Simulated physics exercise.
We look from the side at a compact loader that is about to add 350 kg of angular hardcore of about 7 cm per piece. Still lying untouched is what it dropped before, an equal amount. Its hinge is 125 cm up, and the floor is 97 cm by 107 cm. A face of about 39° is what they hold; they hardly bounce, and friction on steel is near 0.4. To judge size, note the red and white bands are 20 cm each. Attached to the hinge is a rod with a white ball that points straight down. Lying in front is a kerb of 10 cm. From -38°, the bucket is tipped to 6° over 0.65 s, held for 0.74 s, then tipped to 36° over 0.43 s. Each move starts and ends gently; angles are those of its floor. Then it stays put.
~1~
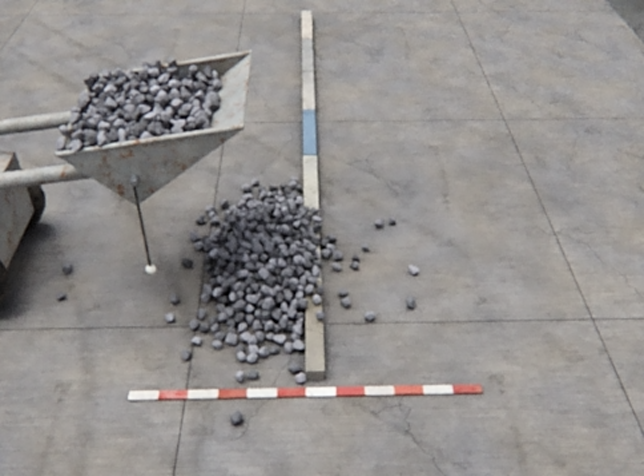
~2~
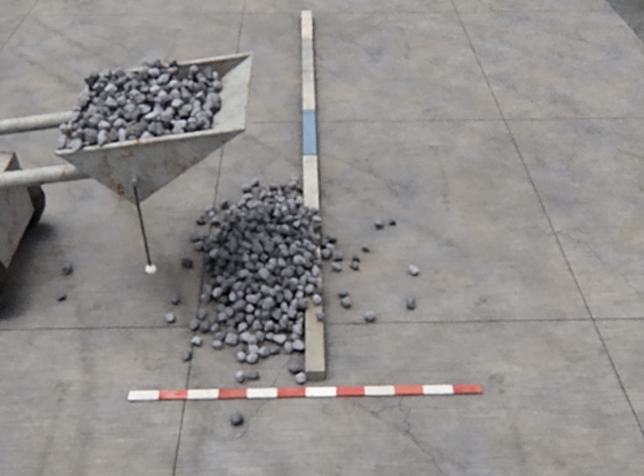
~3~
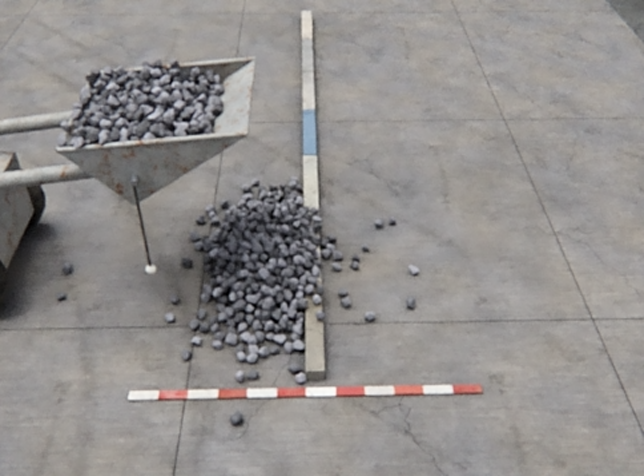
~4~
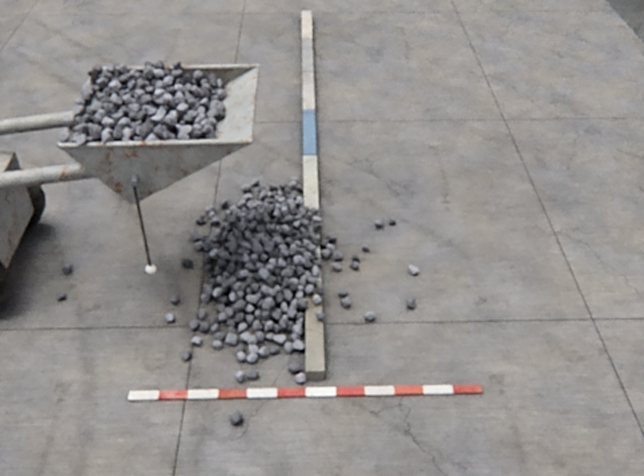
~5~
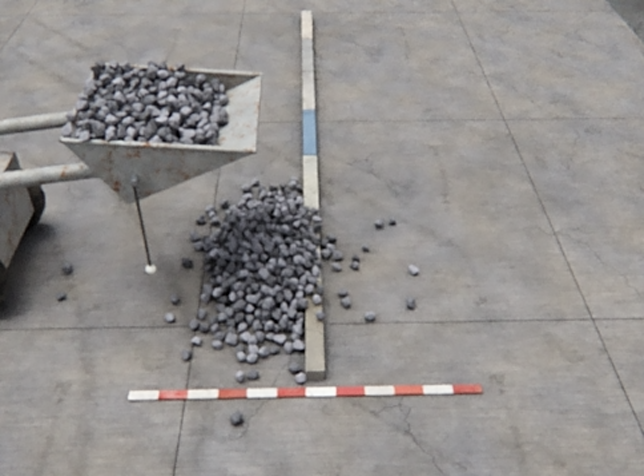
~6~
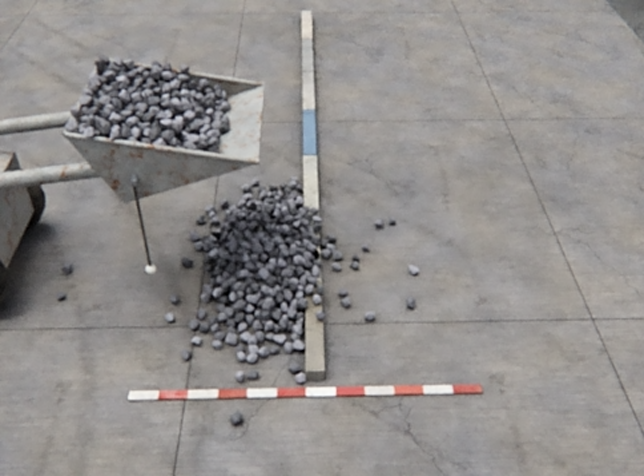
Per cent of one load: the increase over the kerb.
34 percent.
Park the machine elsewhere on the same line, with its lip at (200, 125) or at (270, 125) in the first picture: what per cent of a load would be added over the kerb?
About 5 per cent from the first spot and 60 per cent from the second.
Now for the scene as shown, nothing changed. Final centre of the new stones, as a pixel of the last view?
I'd put their centre close to (294, 247).
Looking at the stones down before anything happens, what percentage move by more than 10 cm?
I'd say roughly 5 per cent of them.
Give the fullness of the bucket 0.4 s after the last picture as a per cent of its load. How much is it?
Roughly 100 per cent remains inside.
Then, 0.2 s after the last picture the floor is at -1°; in per cent of one load, 100 in the bucket, 97 on this side of the kerb, 3 over the kerb; the foremost stones are at (380, 261).
Then, 0.4 s after the last picture the floor is at 6°; in per cent of one load, 100 in the bucket, 98 on this side of the kerb, 3 over the kerb; the foremost stones are at (380, 261).
Then, 2.0 s after the last picture the floor is at 36°; in per cent of one load, 50 in the bucket, 147 on this side of the kerb, 3 over the kerb; the foremost stones are at (380, 261).
Then, 4.6 s after the last picture the floor is at 36°; in per cent of one load, 0 in the bucket, 164 on this side of the kerb, 36 over the kerb; the foremost stones are at (411, 266). Net gain over the kerb, 34.
